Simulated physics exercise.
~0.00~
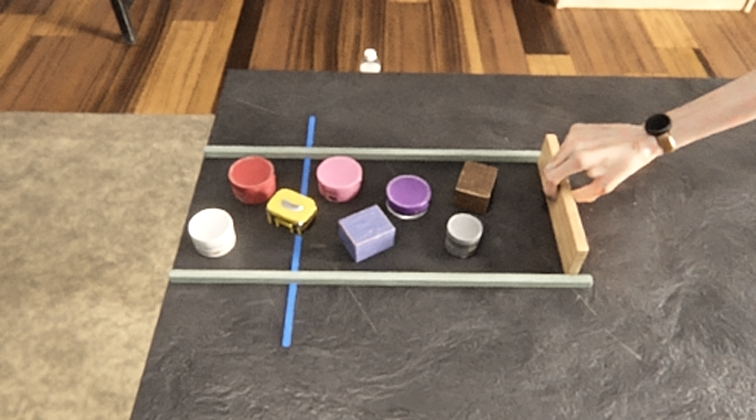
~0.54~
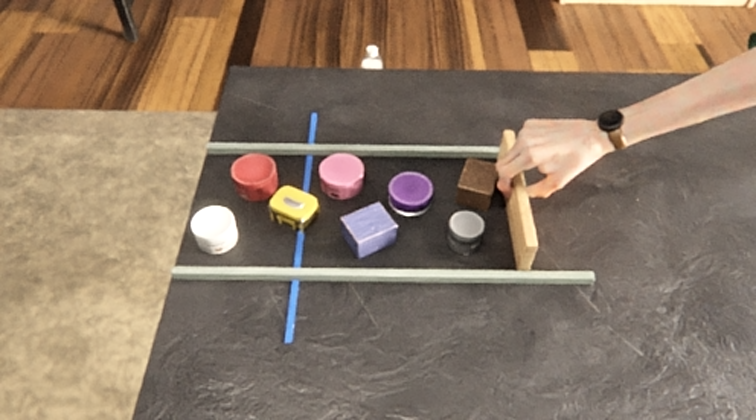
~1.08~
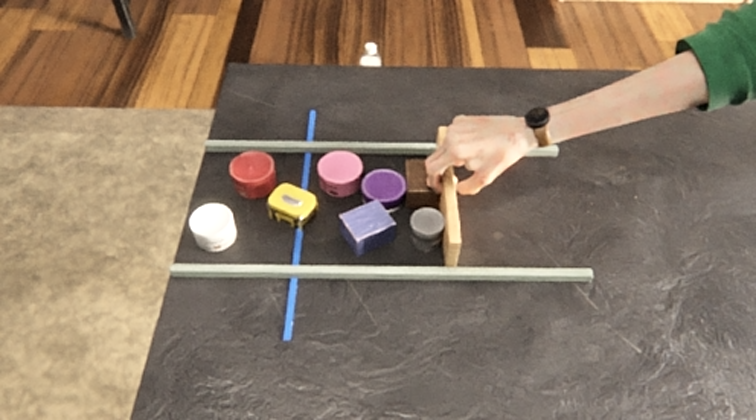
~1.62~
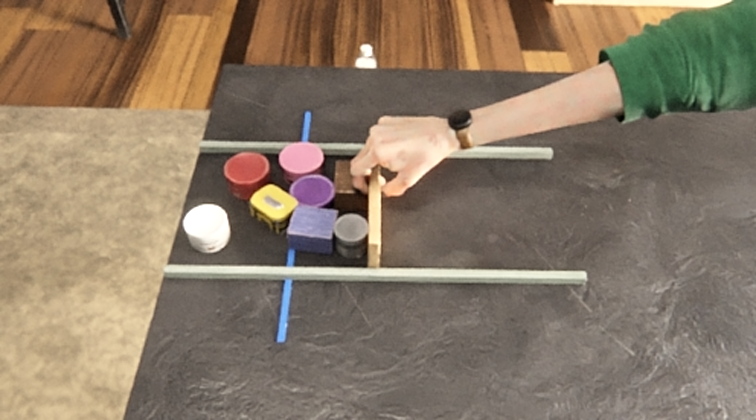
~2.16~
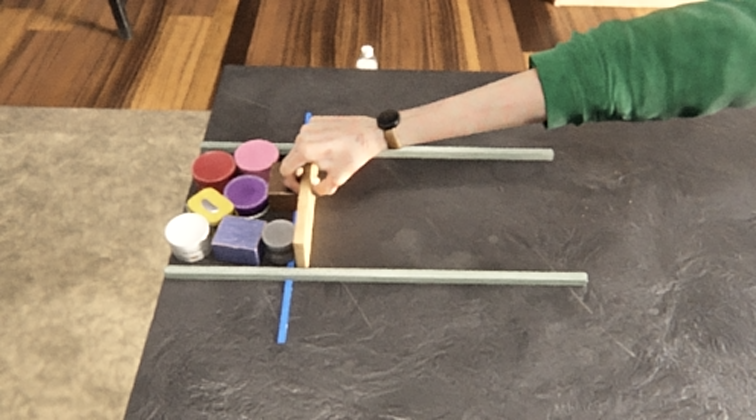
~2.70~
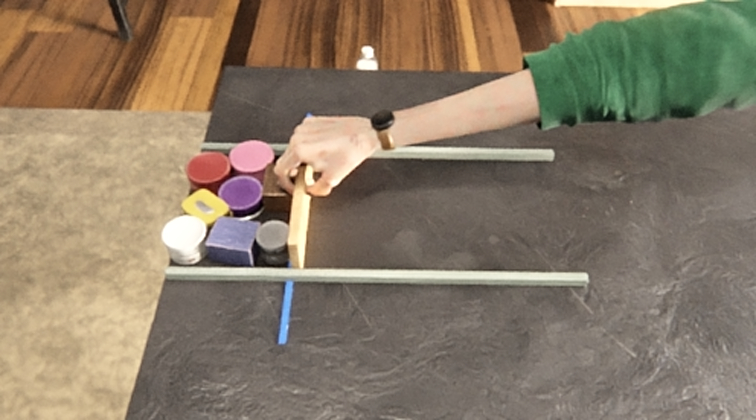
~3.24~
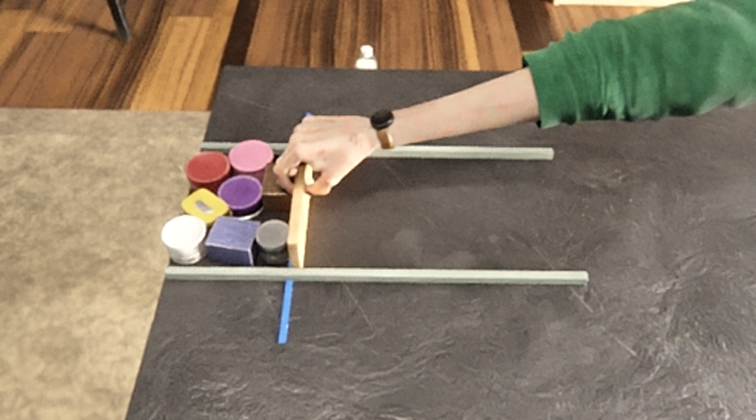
A hand slides an upright board left, bunching small containers near the table's edge without any falling.
